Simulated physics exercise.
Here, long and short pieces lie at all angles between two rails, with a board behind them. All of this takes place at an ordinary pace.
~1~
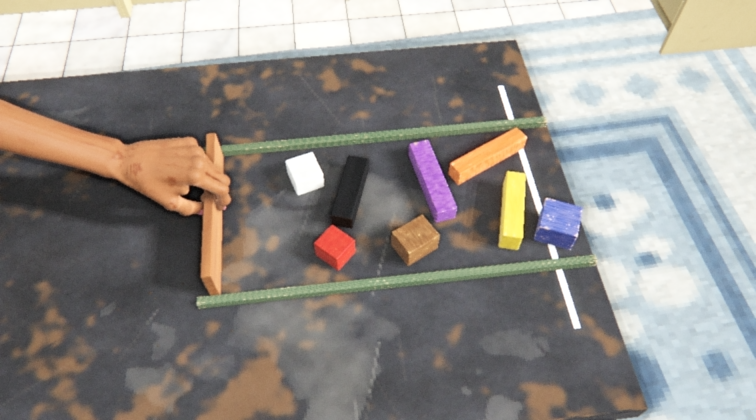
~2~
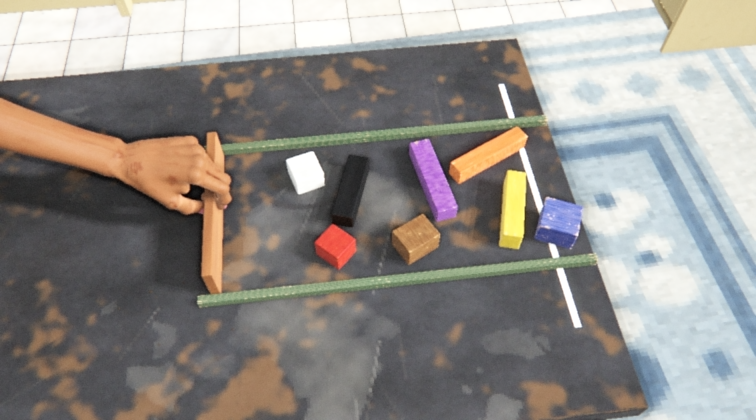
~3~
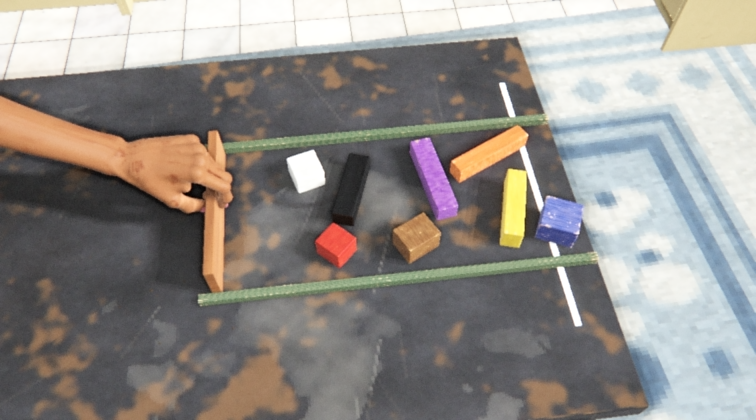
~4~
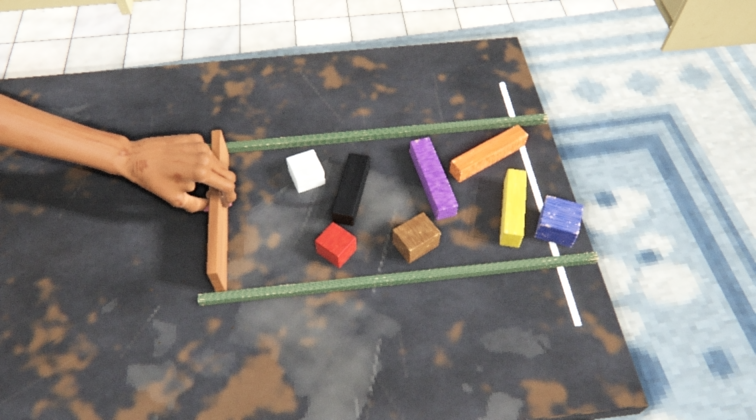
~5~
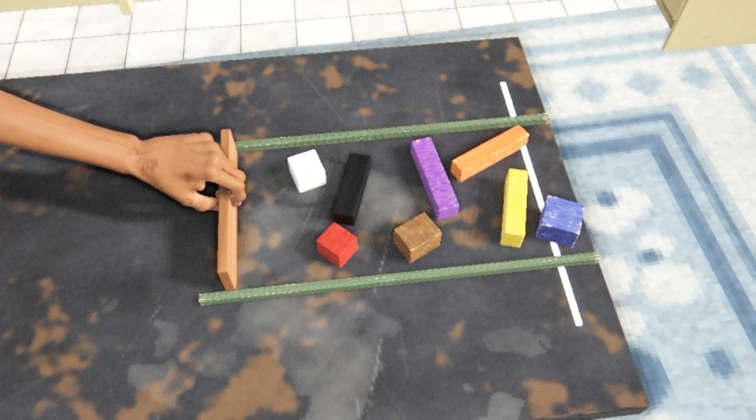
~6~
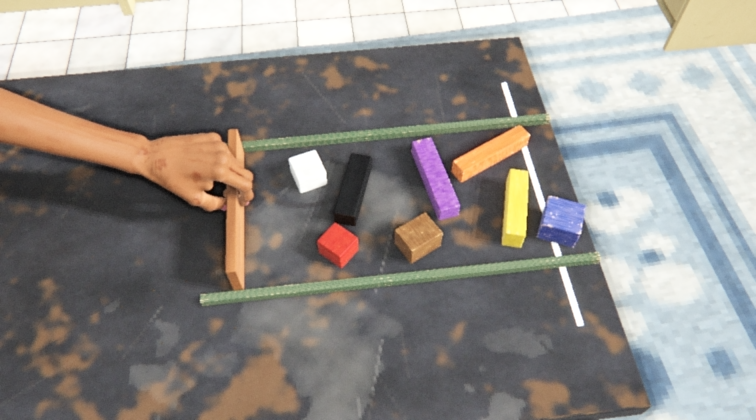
On a dark mottled tabletop, a hand slides an orange-brown board slightly right between green rails, toward scattered coloured blocks lying still.
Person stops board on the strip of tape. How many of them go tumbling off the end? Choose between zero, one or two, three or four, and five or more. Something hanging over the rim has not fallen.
The count is five or more.
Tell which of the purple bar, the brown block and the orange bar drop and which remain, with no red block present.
I'd say the purple bar ends up down, the brown block stays where it is, and the orange bar ends up down.
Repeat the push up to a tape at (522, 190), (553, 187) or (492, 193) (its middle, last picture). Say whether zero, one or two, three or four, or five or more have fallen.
Per place, in order: Either three or four; at least five; three to four.
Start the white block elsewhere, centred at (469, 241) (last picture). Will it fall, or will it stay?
Result: The white block ends down.
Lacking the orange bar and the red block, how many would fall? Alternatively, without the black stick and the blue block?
The counts: 3 and 3.
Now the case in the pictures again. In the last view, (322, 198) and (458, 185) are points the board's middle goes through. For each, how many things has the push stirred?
I get 3 at the one place and 8 at the other.
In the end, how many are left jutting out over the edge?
Answer: 1.
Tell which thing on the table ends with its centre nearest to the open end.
The one out in front is the black stick.
Early on, none off yet; blue block at rest near (561, 222); yellow bar at rest near (515, 208); orange bar at rest near (491, 153).
A while later, none off yet; blue block moving near (565, 222); yellow bar travelled a little near (538, 209); orange bar travelled a little near (529, 154).
Finally, the number that fall off is five or more; lost, brown block, purple bar, orange bar, yellow bar and blue block.
